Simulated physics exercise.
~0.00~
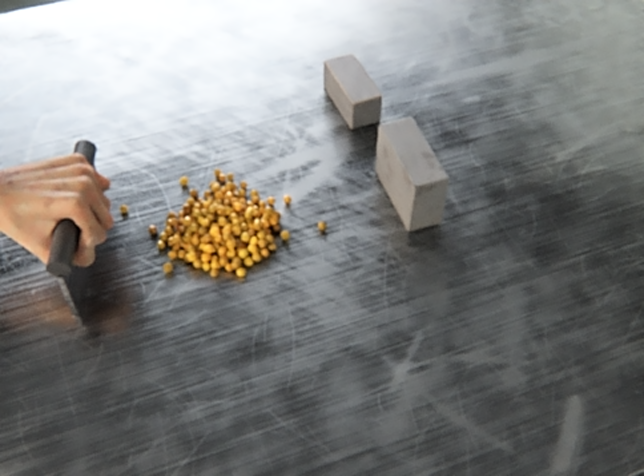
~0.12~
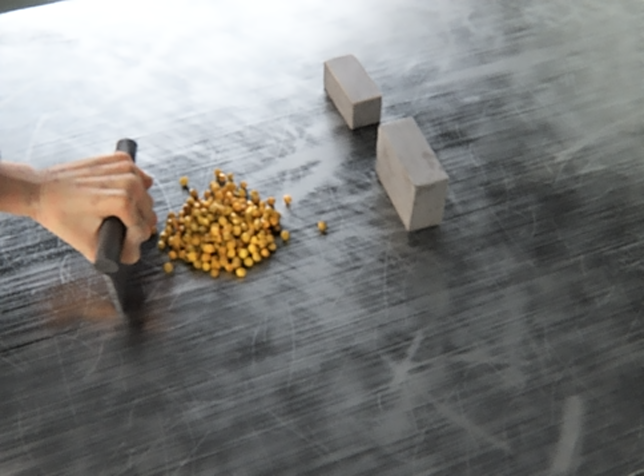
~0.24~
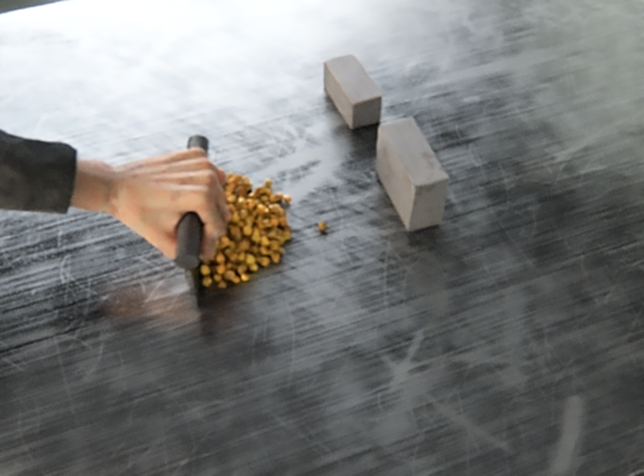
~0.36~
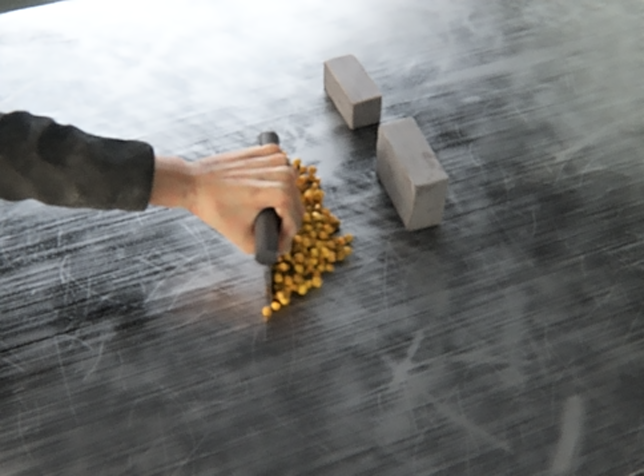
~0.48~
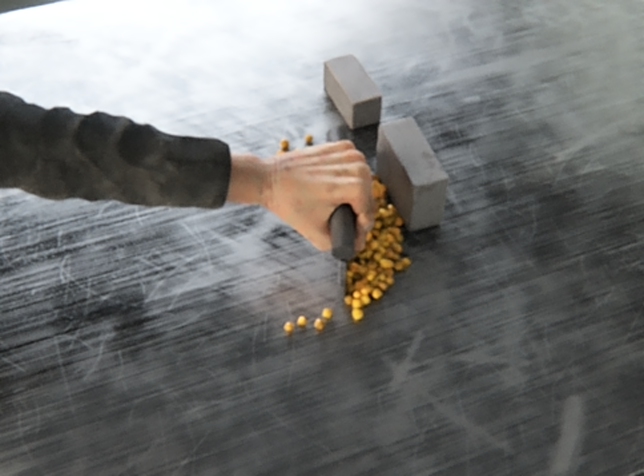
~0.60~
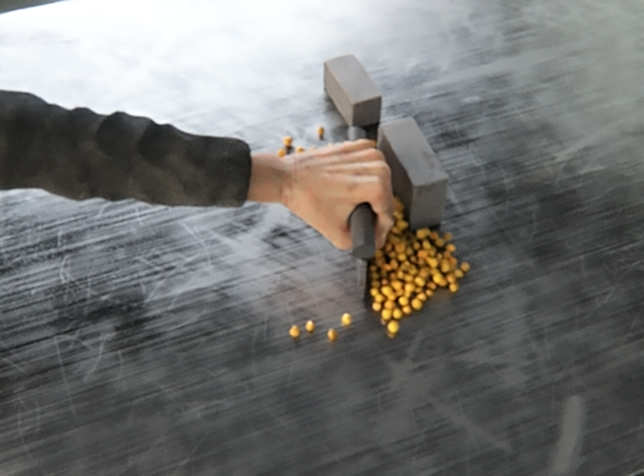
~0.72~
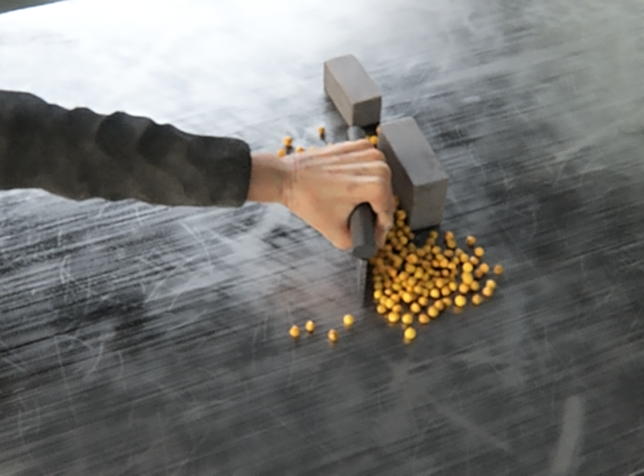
The footage shows a hand in a dark sleeve sweeping a pile of yellow kernels rightward with a scraper toward two gray blocks. The kernels bunch against the nearer block, then many spill around its near side and spread out as the hand stops, leaving a few stragglers behind.
